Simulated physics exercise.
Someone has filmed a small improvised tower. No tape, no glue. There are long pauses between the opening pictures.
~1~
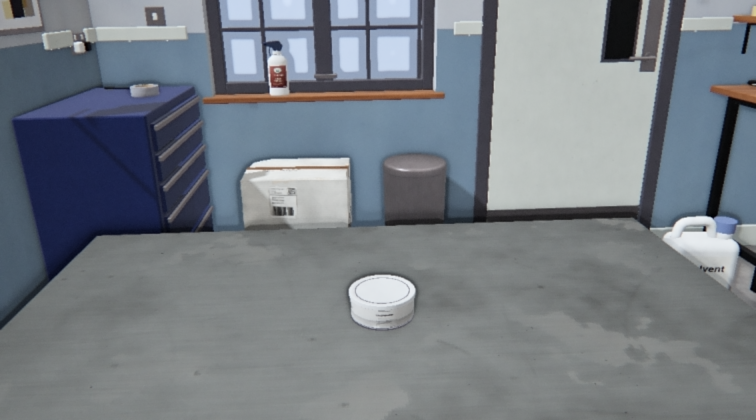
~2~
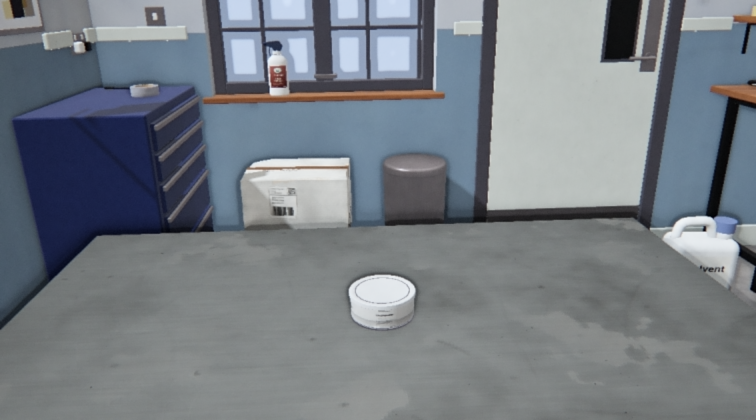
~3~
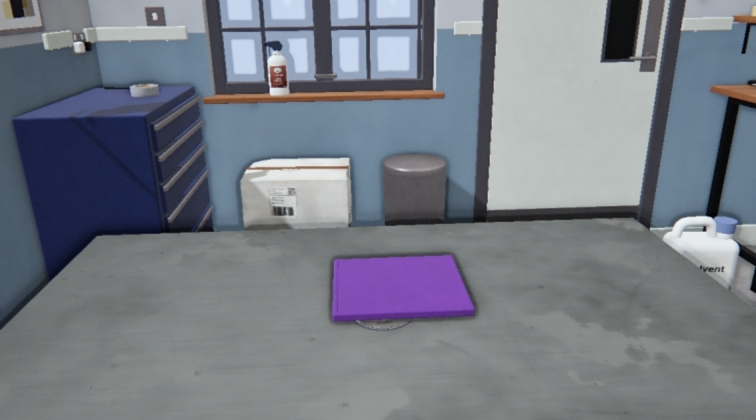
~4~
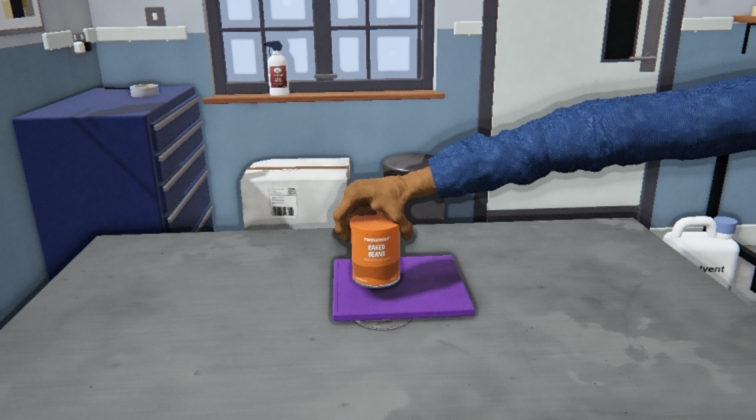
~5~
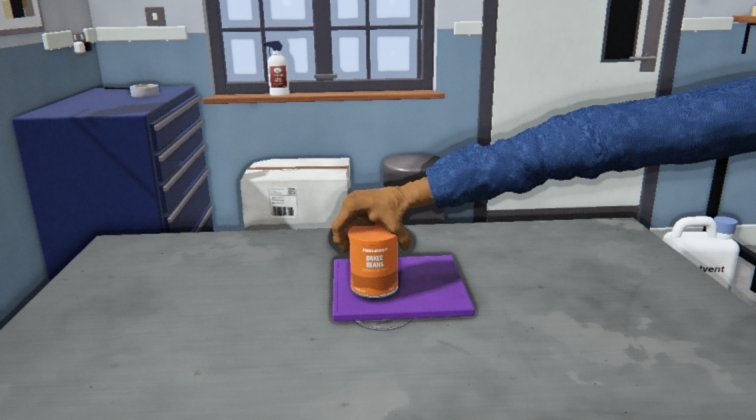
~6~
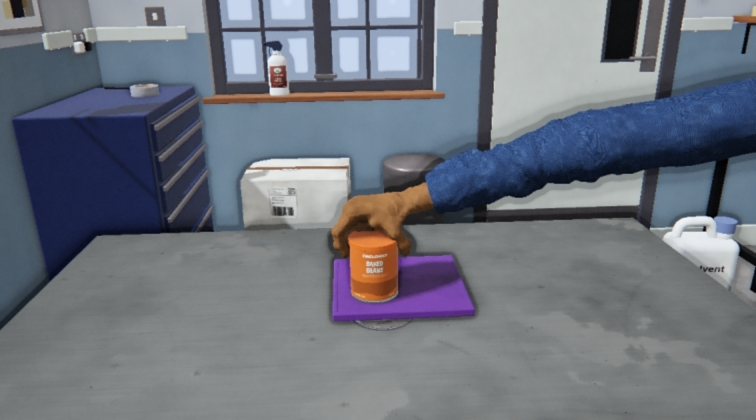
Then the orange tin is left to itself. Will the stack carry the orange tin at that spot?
Here the stack stays up.
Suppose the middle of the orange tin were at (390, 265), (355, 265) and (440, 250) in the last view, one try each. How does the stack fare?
First, it stays up; second, it stays up; third, it comes apart.
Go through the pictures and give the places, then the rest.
In the first picture, the last thing is not in view yet; white tub (382, 302).
In the second picture, the last thing is not in view yet; white tub (382, 302).
In the third picture, the last thing is not in view yet.
In the fourth picture, coming down; orange tin (376, 249).
In the fifth picture, coming down; orange tin (374, 259).
In the sixth picture, set down, still held; orange tin (374, 265).
Then, 0.40 s after the last picture, nothing has stirred.
Then, 1.10 s after the last picture, orange tin resting near (374, 266).
At rest, all 3 in place. Seen from the same camera at the end, orange tin near (374, 265). The stack keeps its balance.
